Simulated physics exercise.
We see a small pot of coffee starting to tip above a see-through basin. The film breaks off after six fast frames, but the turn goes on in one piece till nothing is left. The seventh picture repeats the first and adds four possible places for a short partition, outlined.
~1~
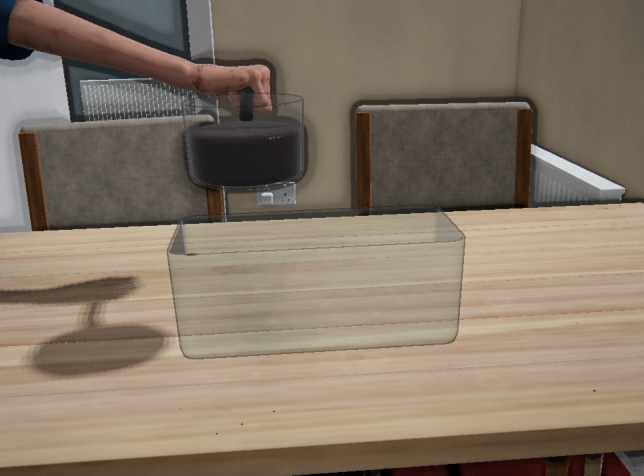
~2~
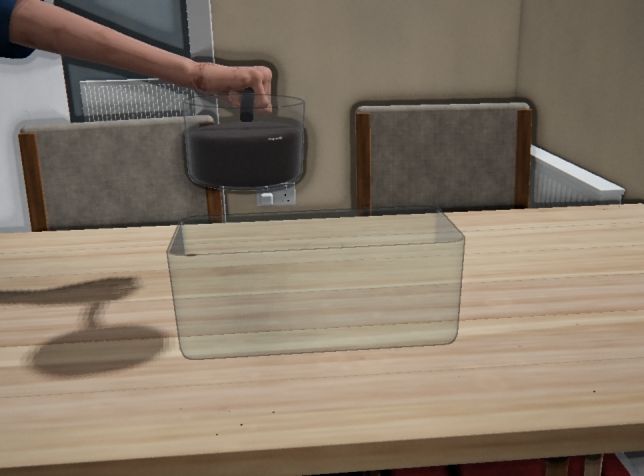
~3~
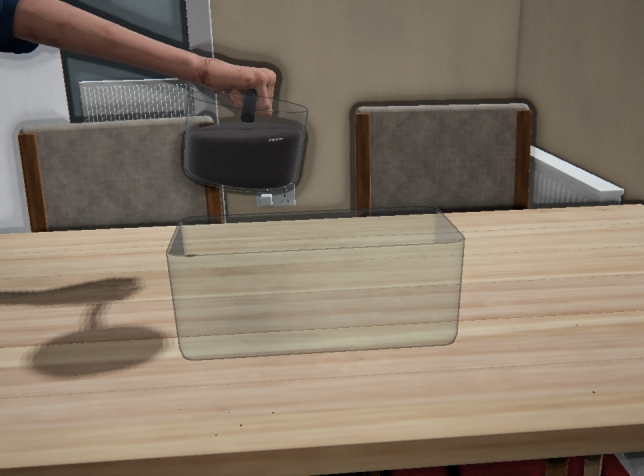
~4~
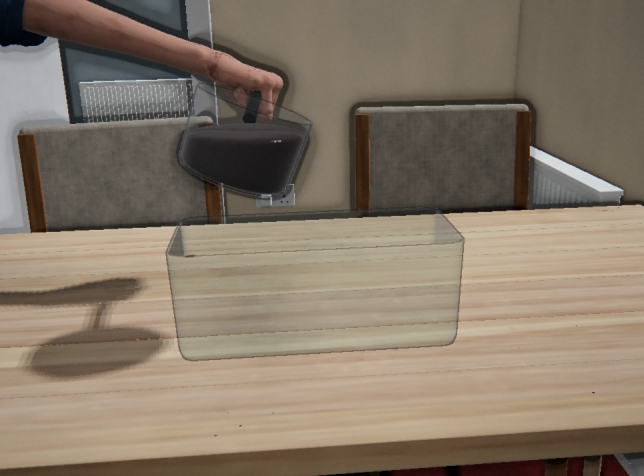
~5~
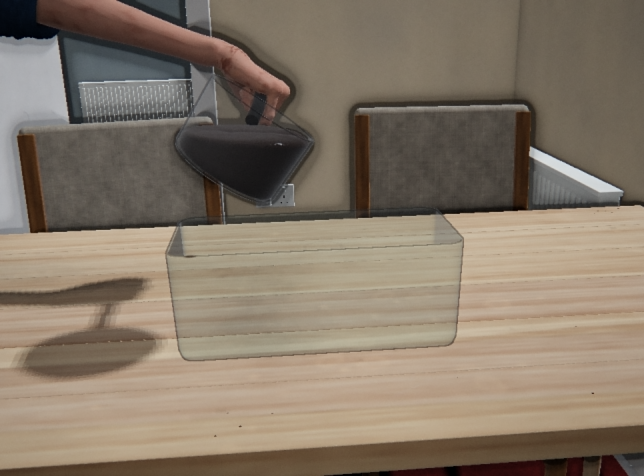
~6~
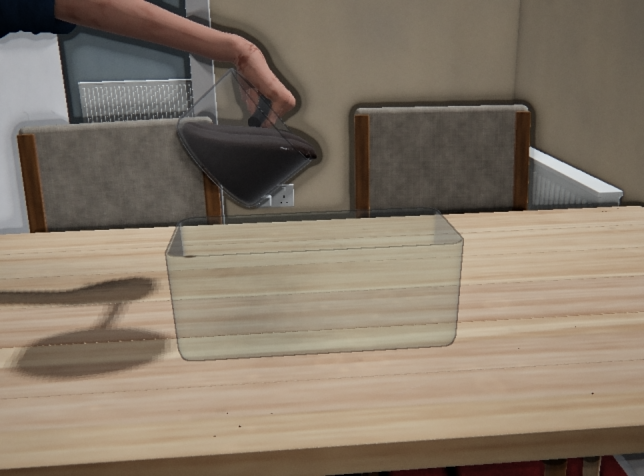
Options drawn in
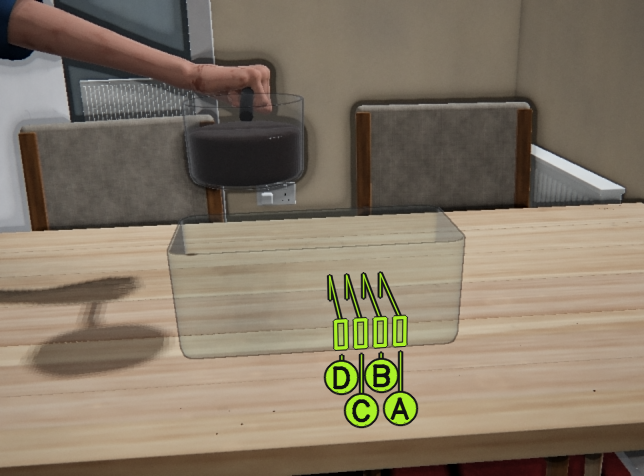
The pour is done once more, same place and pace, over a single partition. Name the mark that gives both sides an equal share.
Place D does it best.
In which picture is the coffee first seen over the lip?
In picture 6.
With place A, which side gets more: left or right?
The left side.
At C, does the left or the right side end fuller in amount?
The left side.
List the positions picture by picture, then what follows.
In the first frame, upright, lip at (300, 97); basin from (181, 356) to (457, 339); nothing has left yet.
In the second frame, tipped about 2°, lip at (302, 100); nothing has left yet.
In the third frame, tipped about 9°, lip at (306, 108); nothing has left yet.
In the fourth frame, tipped about 21°, lip at (310, 121); nothing has left yet.
In the fifth frame, tipped about 35°, lip at (312, 139); nothing has left yet.
In the sixth frame, tipped about 51°, lip at (309, 157); coffee is over the lip, down to (309, 157).
In lime, A at (400, 352); B at (381, 353); C at (361, 354); D at (341, 355).
For place A, about 80 % ends left of the wall and 16 % right of it; 3 % is lost outside.
For place B, about 83 % ends left of the wall and 14 % right of it; 4 % is lost outside.
For place C, about 71 % ends left of the wall and 27 % right of it; 3 % is lost outside.
For place D, about 48 % ends left of the wall and 51 % right of it.
